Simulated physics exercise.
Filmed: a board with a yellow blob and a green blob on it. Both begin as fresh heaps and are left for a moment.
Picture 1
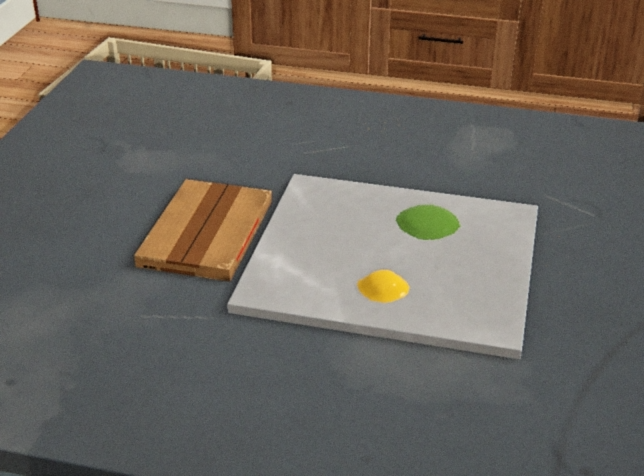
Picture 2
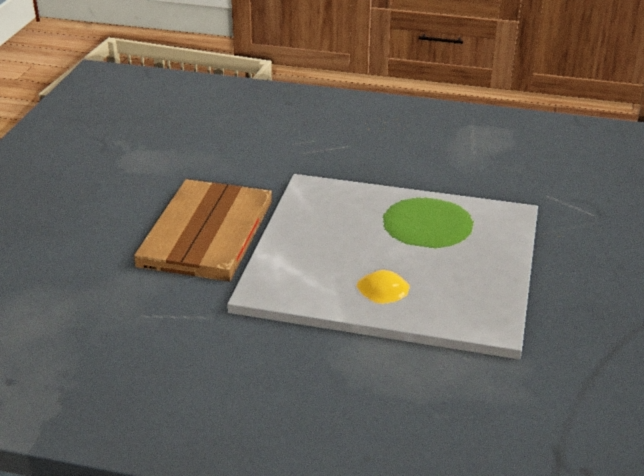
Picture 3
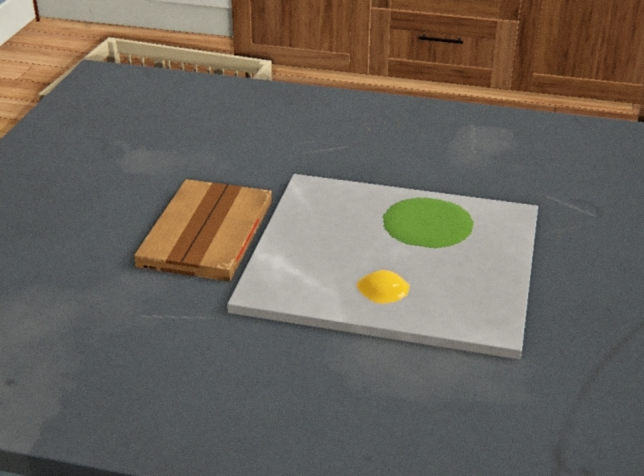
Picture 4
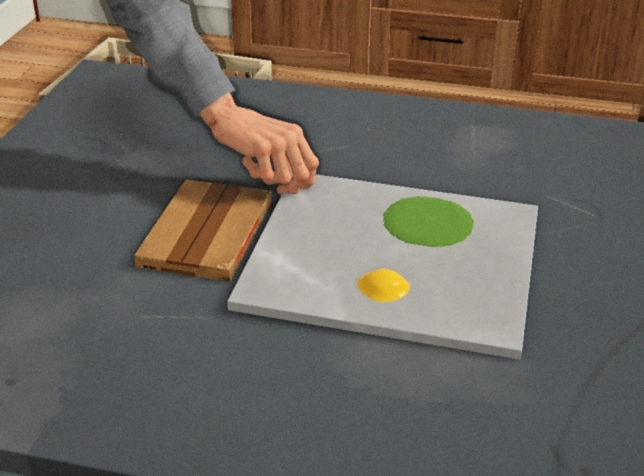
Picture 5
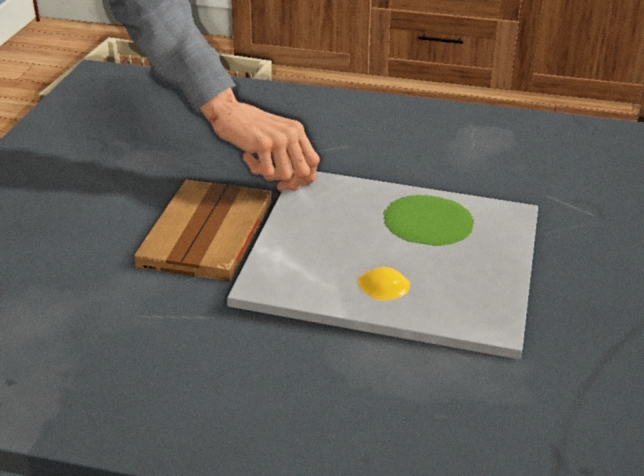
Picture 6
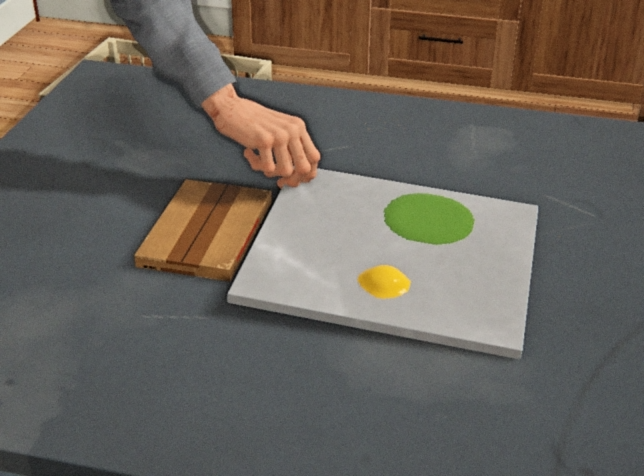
A green blob spread out thin on a pale board while the yellow blob beside it stayed mounded, then a hand reached in, gripped the far left corner and raised that end slightly.
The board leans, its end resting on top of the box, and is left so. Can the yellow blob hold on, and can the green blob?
Outcome: Yellow blob: Still on; green blob: Still on.
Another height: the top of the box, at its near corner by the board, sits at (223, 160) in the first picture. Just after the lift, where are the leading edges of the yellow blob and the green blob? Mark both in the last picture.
Leading edges, in order: (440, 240); (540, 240).
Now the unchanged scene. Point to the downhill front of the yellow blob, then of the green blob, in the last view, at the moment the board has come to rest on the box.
Roughly (408, 283) and roughly (470, 223), in the order you asked.
Shortly, slope about 4°; the yellow blob has not moved; the green blob has not moved.
Then, the yellow blob has not moved; the green blob has not moved.
At the finish, slope about 4°; the yellow blob has not moved; the green blob has not moved.
